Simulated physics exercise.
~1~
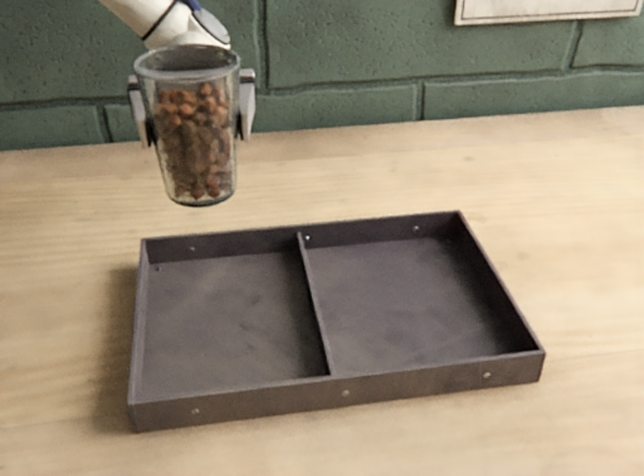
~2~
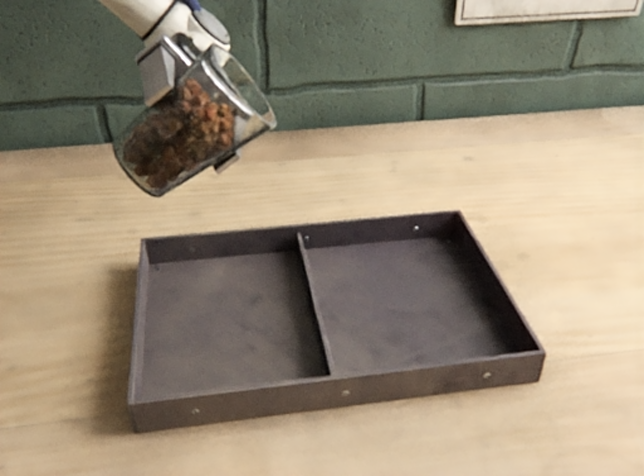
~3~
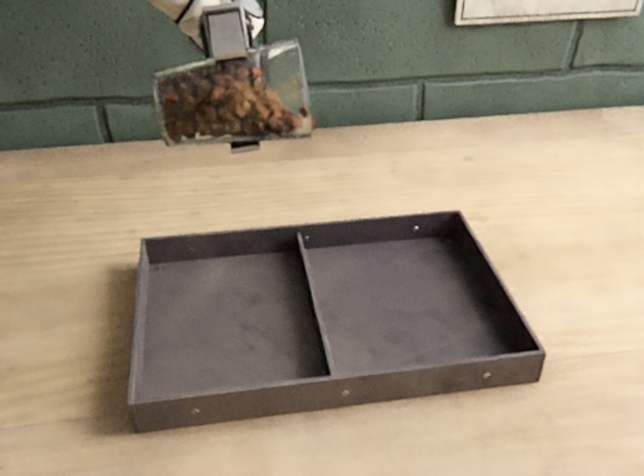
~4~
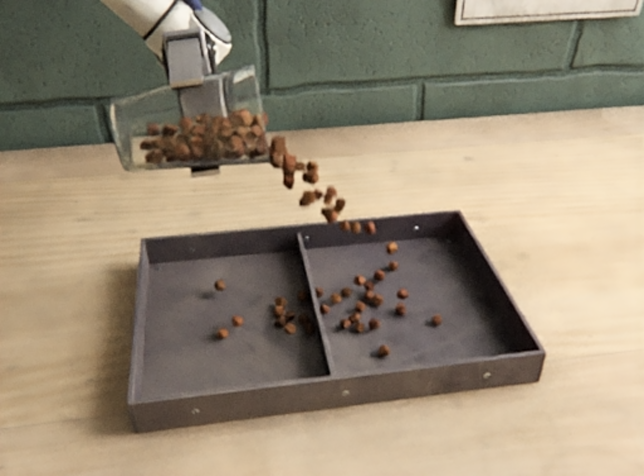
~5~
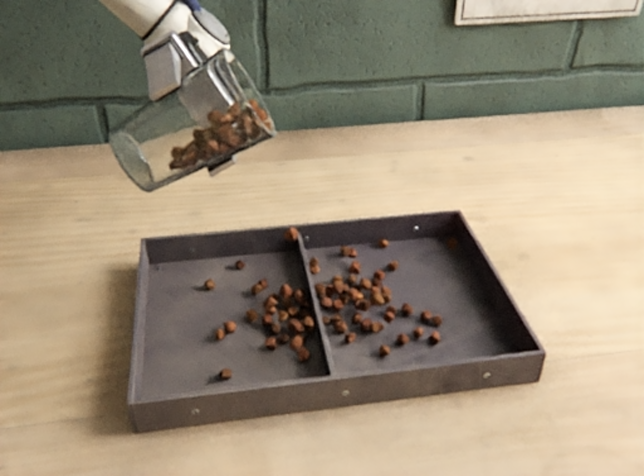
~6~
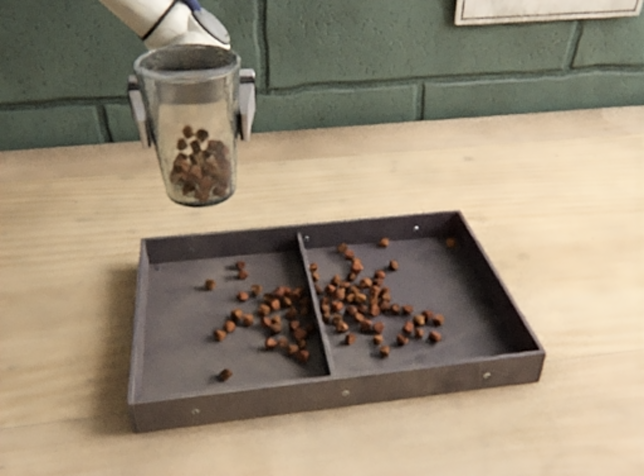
To begin with, a robotic gripper holds a clear cup nearly full of small brown pellets upright above a wooden table, up and to the left of a dark, shallow tray split by a divider. The gripper tips the cup to the right until it lies on its side. Pellets then spill from its mouth and scatter across both sections of the tray. The cup tilts back up, and the flow stops. Finally the cup is upright again with some pellets left inside, while the rest lie around the divider, more of them in the right section.
